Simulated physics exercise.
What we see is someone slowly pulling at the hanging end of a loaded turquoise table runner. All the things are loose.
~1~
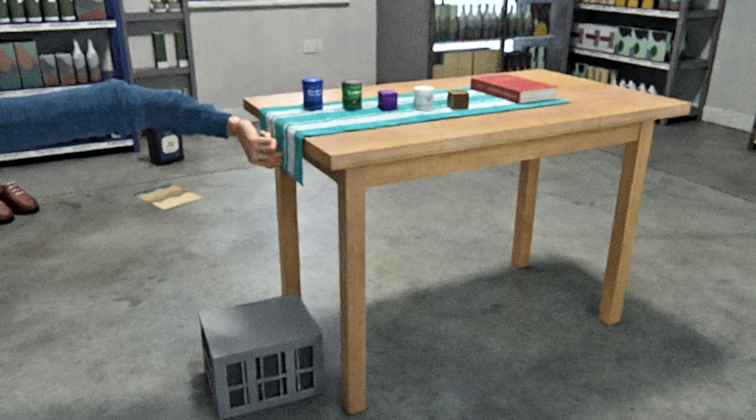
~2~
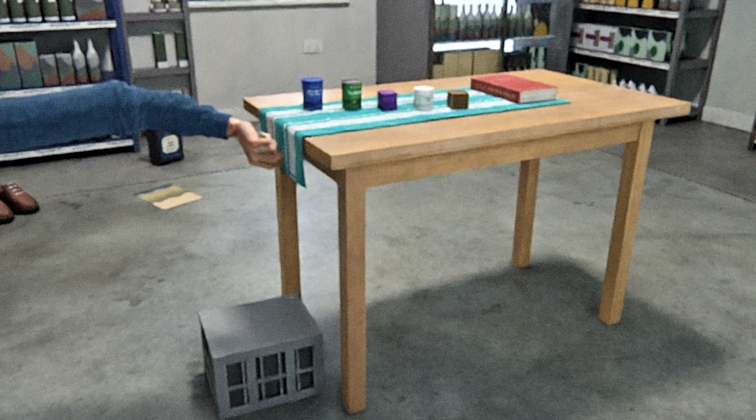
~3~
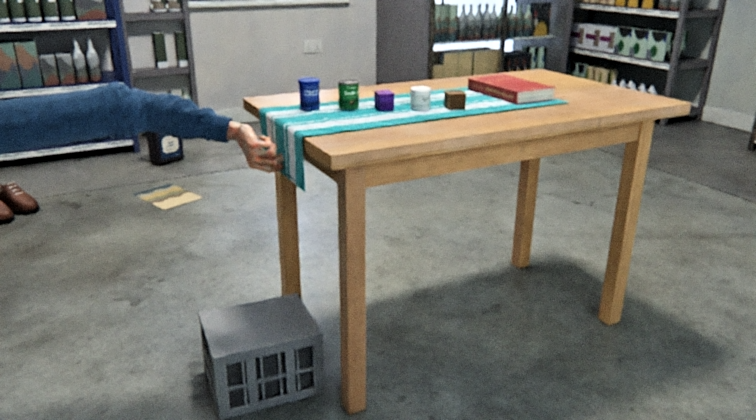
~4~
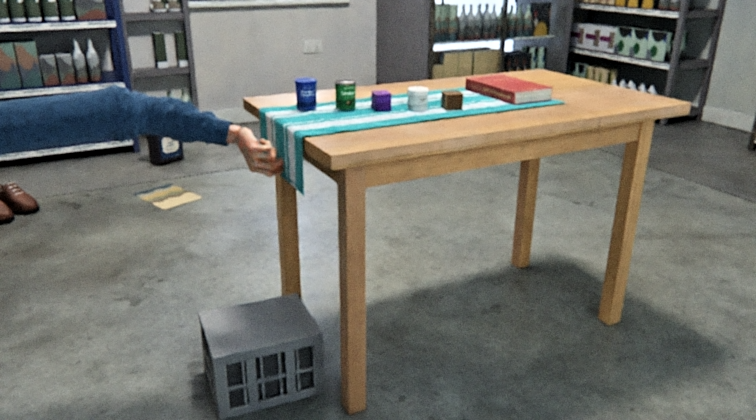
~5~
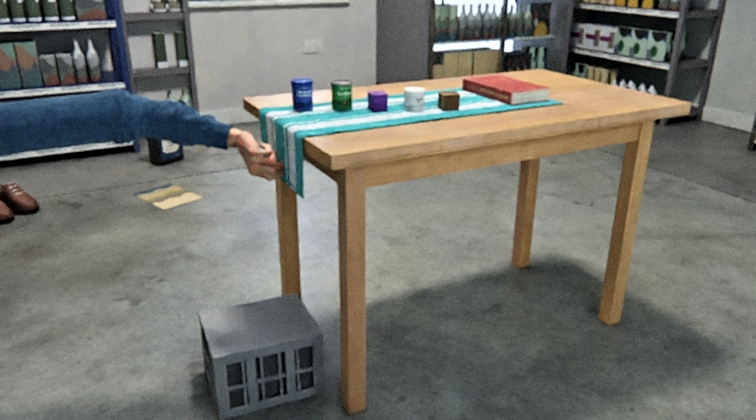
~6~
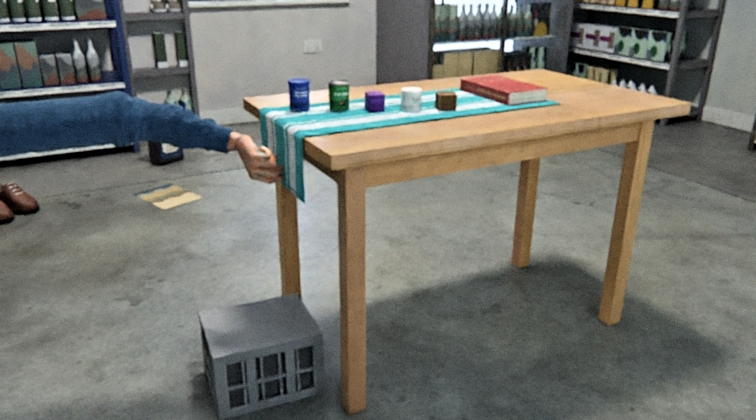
Hand slowly pulling the hanging end of a turquoise table runner, the cans, cubes, white pot and red book shifting slightly left.
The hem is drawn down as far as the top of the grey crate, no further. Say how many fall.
The table loses four.
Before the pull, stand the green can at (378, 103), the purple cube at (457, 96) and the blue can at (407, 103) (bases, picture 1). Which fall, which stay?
The green can tumbles off; the purple cube survives; the blue can goes over.
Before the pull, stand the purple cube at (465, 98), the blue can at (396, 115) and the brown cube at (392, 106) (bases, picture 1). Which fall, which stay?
The purple cube survives; the blue can tumbles off; the brown cube is carried off.
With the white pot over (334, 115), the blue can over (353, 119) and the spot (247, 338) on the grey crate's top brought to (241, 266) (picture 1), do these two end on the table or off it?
The white pot drops off, the blue can is carried off.
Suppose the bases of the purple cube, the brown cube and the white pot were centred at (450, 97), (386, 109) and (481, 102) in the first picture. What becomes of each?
The purple cube keeps its place on top; the brown cube drops off; the white pot keeps its place on top.
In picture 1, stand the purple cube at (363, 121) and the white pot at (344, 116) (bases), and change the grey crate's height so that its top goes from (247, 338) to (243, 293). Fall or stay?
The purple cube falls, the white pot is carried off.
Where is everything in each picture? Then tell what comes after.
Hem (304, 188); blue can (312, 79); green can (352, 81); purple cube (388, 91); white pot (424, 88); brown cube (459, 91); top of the crate (247, 338), in the first picture.
Hem (306, 188); blue can (312, 79), in the second picture.
Hem (305, 192); green can (348, 81), in the third picture.
Hem (304, 196); purple cube (381, 92); top of the crate (247, 338), in the fourth picture.
Hem (304, 199); white pot (415, 89), in the fifth picture.
Hem (305, 203); blue can (299, 80); green can (339, 82); purple cube (375, 93); white pot (412, 89); brown cube (446, 93), in the sixth picture.
Early on, hem near (283, 238); blue can gone.
Midway, hem near (285, 297); blue can, green can and purple cube gone.
Finally, hem on the crate; blue can, green can, purple cube and white pot gone. The count of fallen things is four.
